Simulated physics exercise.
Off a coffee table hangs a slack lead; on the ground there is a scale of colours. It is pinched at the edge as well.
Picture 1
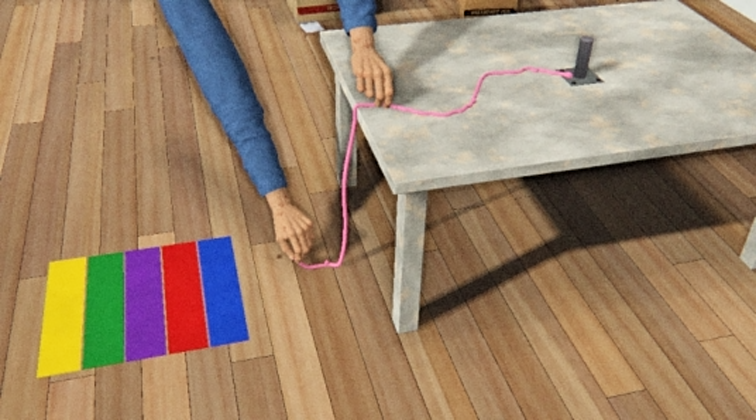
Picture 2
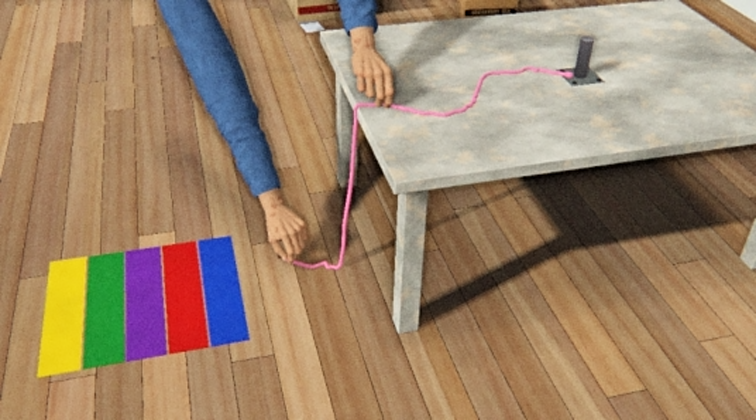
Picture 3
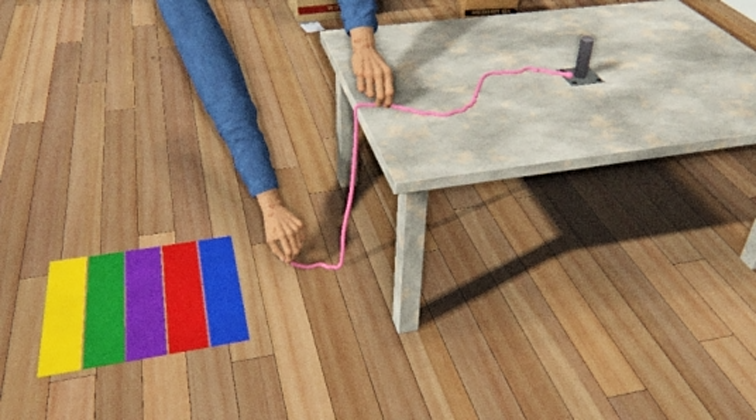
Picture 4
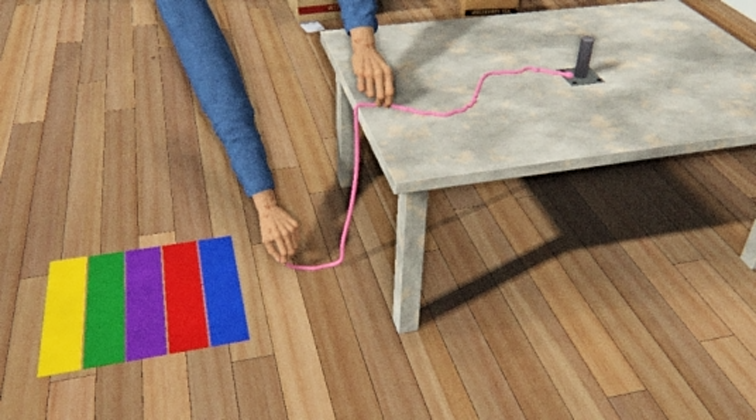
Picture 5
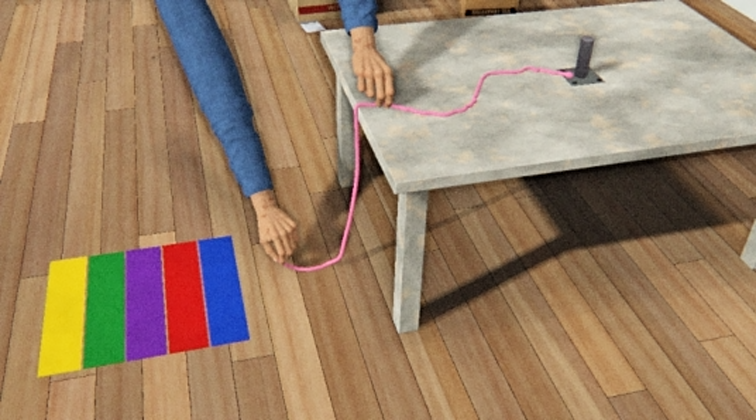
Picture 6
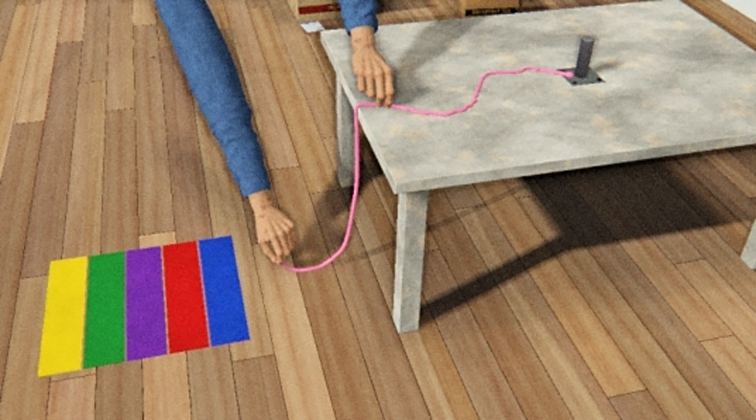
A hand draws the end of a slack pink cord slightly left below a table.
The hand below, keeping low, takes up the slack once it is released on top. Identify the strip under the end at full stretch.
Strip: Green.
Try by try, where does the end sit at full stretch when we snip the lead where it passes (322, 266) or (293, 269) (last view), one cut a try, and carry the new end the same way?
The places are (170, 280) and (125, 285).
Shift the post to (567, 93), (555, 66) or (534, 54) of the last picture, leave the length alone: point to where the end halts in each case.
Try by try: (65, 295), (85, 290) and (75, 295).
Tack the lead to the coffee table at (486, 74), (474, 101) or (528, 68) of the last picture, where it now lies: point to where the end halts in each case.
(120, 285), (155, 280), (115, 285).
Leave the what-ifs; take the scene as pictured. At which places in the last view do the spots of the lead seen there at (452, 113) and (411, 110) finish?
Well, the first one sits at (390, 102), and the second one sits at (350, 114).
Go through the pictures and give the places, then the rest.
End (296, 259); blue (227, 322); red (186, 329); purple (145, 336); green (104, 343); yellow (60, 351), in the first frame.
End (289, 260); lead through (536, 71) (479, 87) (436, 114) (357, 112) (350, 188) (343, 253), in the second frame.
End (286, 260), in the third frame.
End (282, 261); lead through (536, 71) (480, 87) (437, 114) (357, 112) (355, 188) (342, 253), in the fourth frame.
End (280, 261), in the fifth frame.
End (278, 261); lead through (536, 71) (480, 87) (437, 114) (357, 112) (356, 188) (340, 252), in the sixth frame.
Soon after, end near (170, 278); over red.
After that, end near (126, 284); over purple.
At the stop, end near (99, 289); over green. Over green.
